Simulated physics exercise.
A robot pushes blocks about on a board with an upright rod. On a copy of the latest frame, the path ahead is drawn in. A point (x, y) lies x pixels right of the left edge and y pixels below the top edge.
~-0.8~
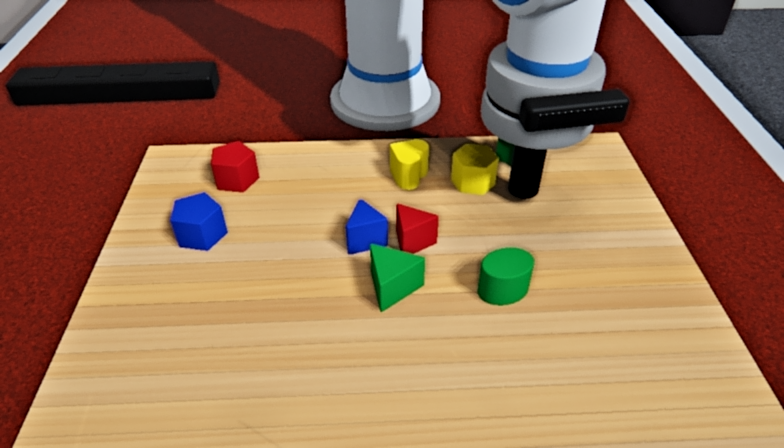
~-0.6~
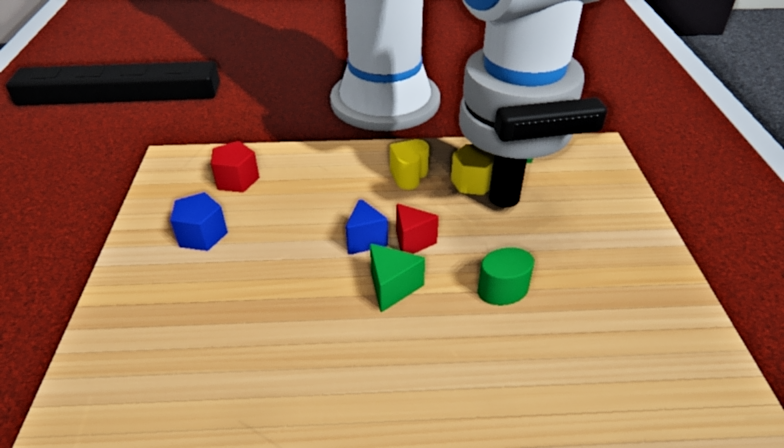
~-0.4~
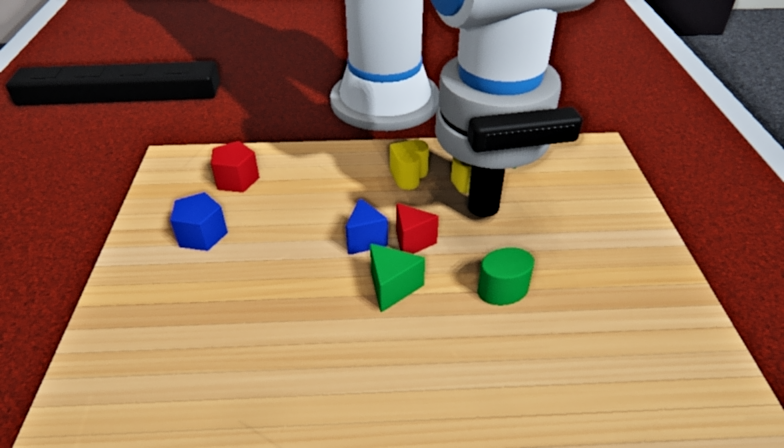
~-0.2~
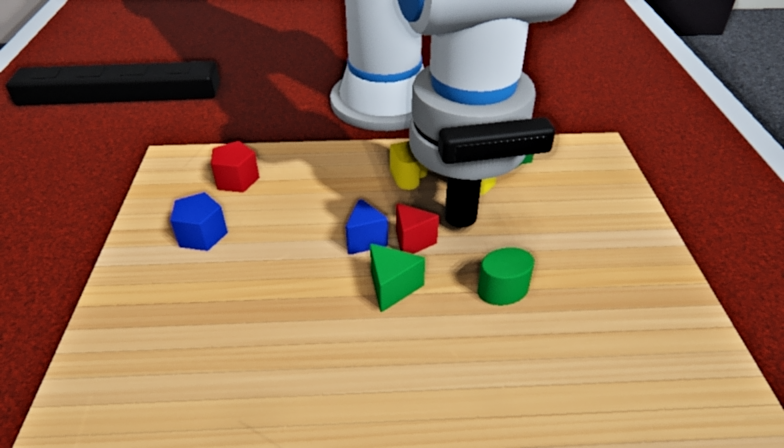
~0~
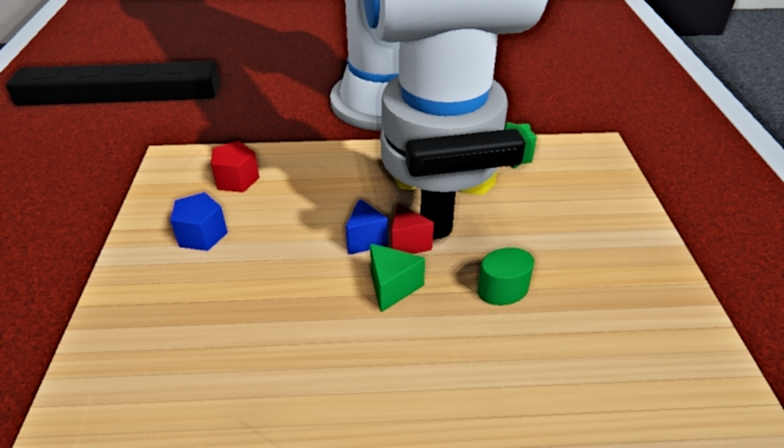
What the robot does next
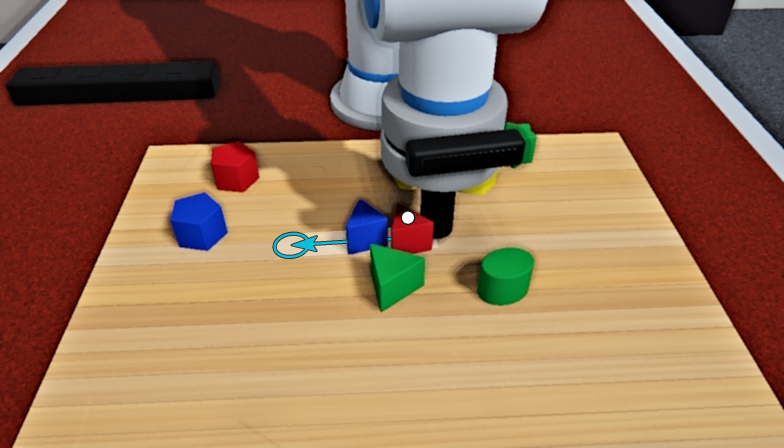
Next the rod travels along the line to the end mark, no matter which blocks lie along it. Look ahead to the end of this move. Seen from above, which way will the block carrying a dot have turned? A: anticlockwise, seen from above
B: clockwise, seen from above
Option A.
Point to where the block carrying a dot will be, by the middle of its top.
It is going to be at (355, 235).
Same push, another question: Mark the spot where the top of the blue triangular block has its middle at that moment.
That would be at about pixel (258, 231).
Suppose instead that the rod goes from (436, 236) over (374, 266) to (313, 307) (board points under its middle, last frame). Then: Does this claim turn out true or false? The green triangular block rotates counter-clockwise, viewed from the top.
That is true.
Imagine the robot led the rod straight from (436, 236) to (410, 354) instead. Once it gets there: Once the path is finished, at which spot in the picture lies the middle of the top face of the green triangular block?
I'd say the green triangular block ends with its top centre at (380, 279).
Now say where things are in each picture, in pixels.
In the first frame, tip of the rod at (523, 190), middles of tops, blue triangular block at (364, 214), green triangular block at (392, 261), red triangular block at (413, 216).
In the second frame, rod at (504, 198), nothing pushed.
In the third frame, rod at (483, 207), nothing pushed.
In the fourth frame, rod at (461, 217), nothing pushed.
In the fifth frame, rod at (436, 228), blue triangular block at (364, 214), green triangular block at (392, 261), red triangular block at (408, 218).
The line goes straight from (436, 236) to (292, 245); the dot is on the red triangular block.
What follows on the original path. One third of the way, rod at (388, 231); blue triangular block at (347, 215), turned 50° clockwise; red triangular block at (373, 230).
Two thirds of the way, rod at (339, 234); blue triangular block at (306, 222), turned 30° clockwise; red triangular block at (355, 235), turned 40° anticlockwise.
At the end, rod at (290, 237); blue triangular block at (258, 231); green triangular block unmoved; red triangular block at (355, 235), turned 40° anticlockwise.
